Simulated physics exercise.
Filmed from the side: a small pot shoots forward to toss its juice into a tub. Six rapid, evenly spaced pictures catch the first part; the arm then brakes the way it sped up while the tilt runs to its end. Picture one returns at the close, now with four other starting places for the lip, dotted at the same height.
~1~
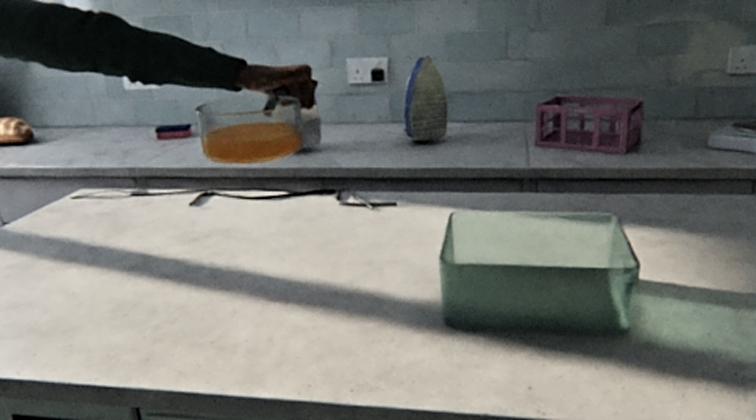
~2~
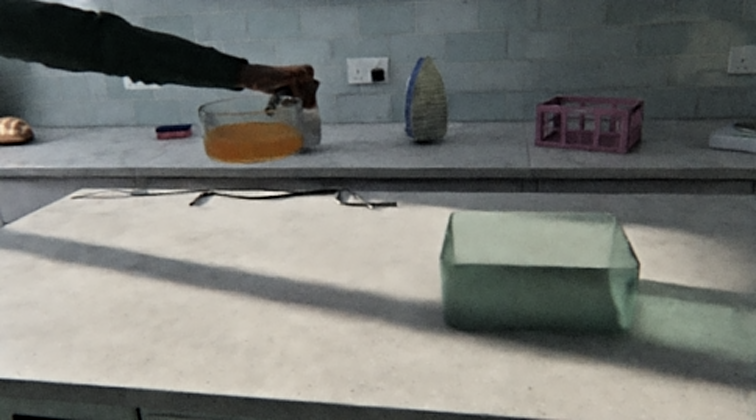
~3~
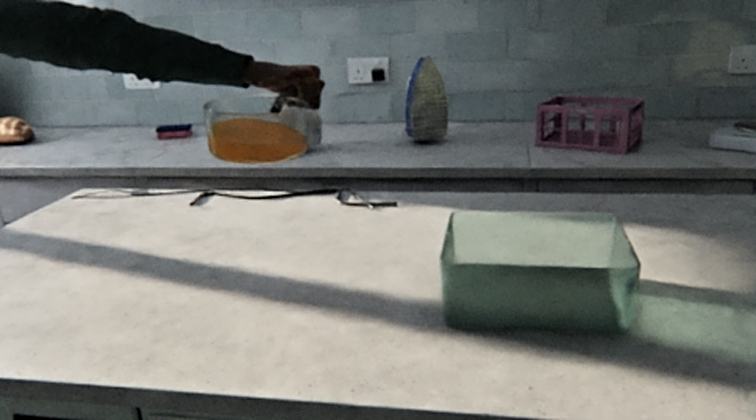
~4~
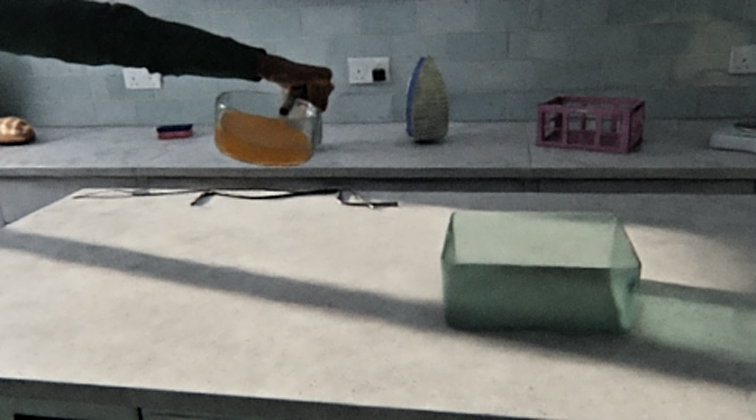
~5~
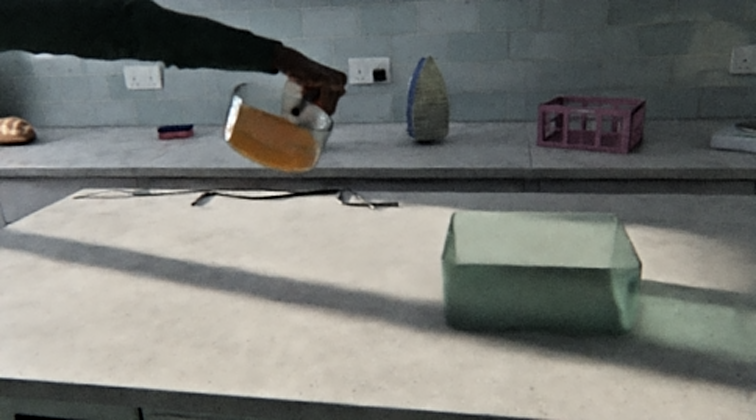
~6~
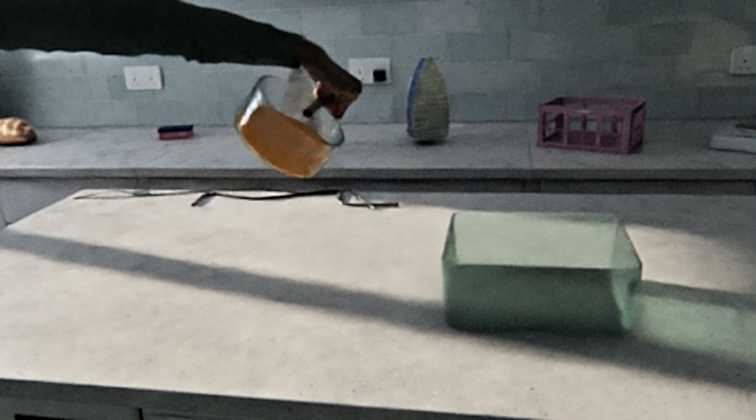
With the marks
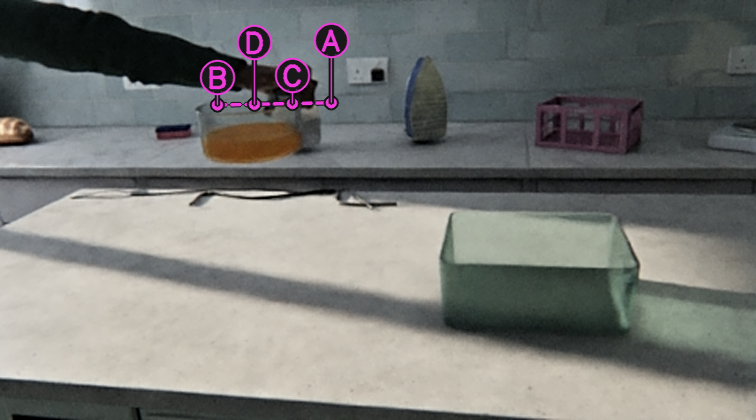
A dark-sleeved arm reaching in from the left holds a clear pot of orange juice above a grey counter in a kitchen seen from the side. A pale green, see-through tub sits on the nearer worktop at right, with a purple crate and a blue-edged oval object behind. The hand moves the pot rightward, tilting it slowly, then more steeply, the juice still inside.
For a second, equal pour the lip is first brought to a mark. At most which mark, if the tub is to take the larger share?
The answer is place A.
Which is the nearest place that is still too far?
That is place C.
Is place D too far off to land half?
Yes, that goes wrong.
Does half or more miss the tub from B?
Yes, it does.
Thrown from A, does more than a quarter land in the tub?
Yes, clearly.
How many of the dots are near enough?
One of the four.
On the marked copy, A at (331, 102); B at (217, 105); C at (292, 103); D at (254, 104).
With A, about 69 % lands in the tub, 17 % falls short and 15 % goes beside or beyond.
With B, about 0 % lands in the tub, 100 % falls short.
With C, about 14 % lands in the tub, 83 % falls short and 3 % goes beside or beyond.
With D, about 0 % lands in the tub, 98 % falls short.
